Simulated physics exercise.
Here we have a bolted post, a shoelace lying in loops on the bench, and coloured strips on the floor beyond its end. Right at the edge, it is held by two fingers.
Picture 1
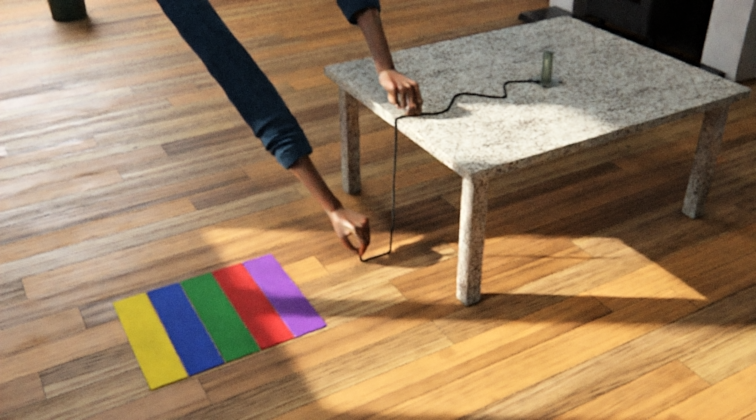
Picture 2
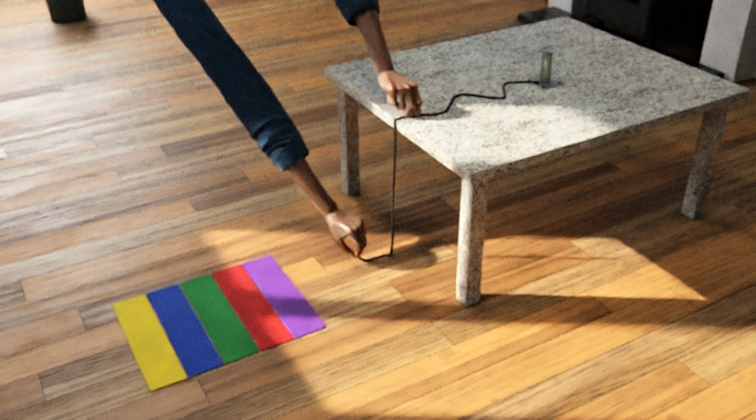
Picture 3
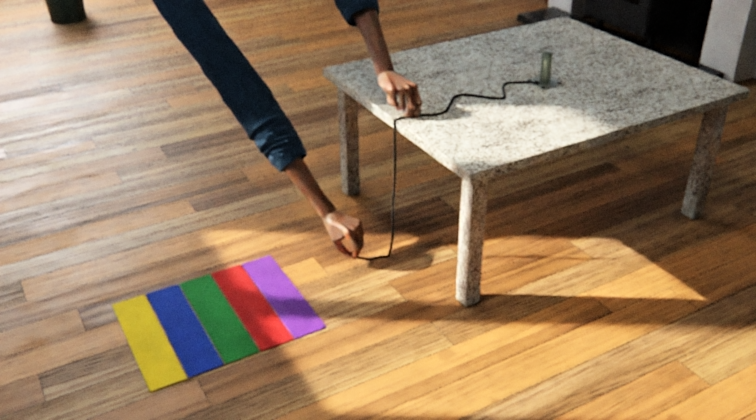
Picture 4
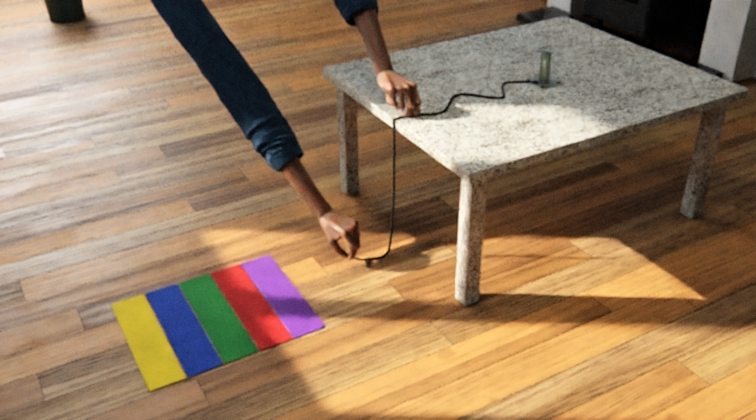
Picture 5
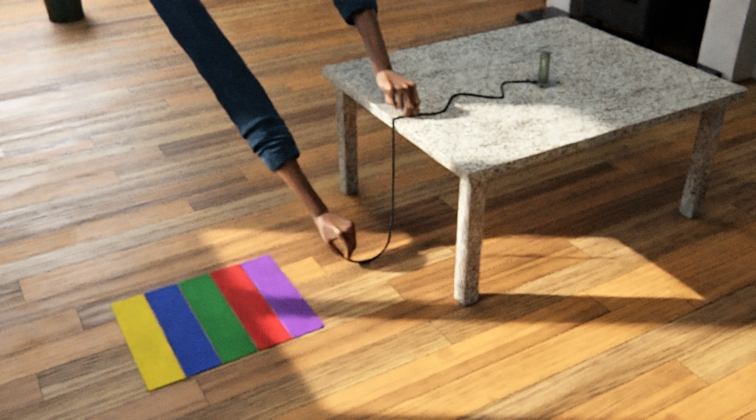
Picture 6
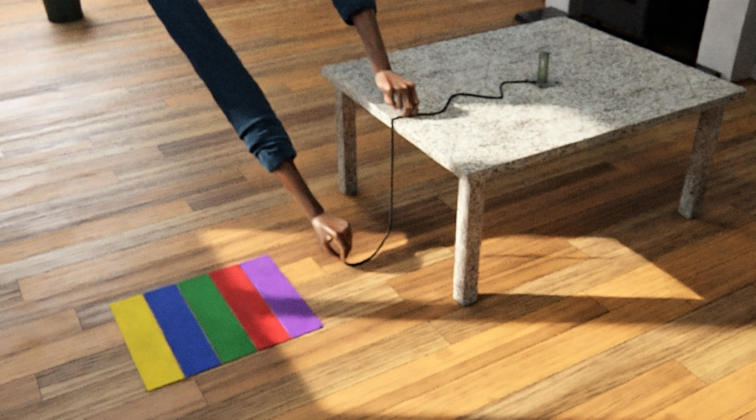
At the start, a dark shoelace runs in bends across a speckled bench, pinched at the edge by one hand, while another holds its lower end near the floor, right of coloured strips. The lower hand then draws the end slightly left, and the hanging part goes from straight to gently curved.
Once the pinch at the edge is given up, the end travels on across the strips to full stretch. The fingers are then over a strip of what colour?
A green strip.
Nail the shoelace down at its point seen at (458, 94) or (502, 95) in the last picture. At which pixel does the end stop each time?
In order: Close to (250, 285) and close to (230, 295).
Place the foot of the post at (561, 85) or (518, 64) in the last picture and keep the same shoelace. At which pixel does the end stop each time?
Pixels, roughly: (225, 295) then (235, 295).
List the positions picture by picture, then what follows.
End (359, 252); purple (301, 317); red (268, 328); green (234, 340); blue (198, 353); yellow (162, 366), in the first picture.
End (354, 255); shoelace through (508, 83) (482, 96) (447, 109) (395, 130) (394, 188) (393, 245), in the second picture.
End (352, 256), in the third picture.
End (348, 256); shoelace through (507, 83) (481, 96) (446, 109) (394, 130) (394, 187) (390, 245), in the fourth picture.
End (344, 257), in the fifth picture.
End (340, 258); shoelace through (505, 83) (480, 96) (444, 109) (392, 130) (392, 187) (382, 244), in the sixth picture.
A little later, end near (259, 285); over red.
Next, end near (228, 295); over red.
When it is tight, end near (210, 301); over green. It gets as far as the green strip.
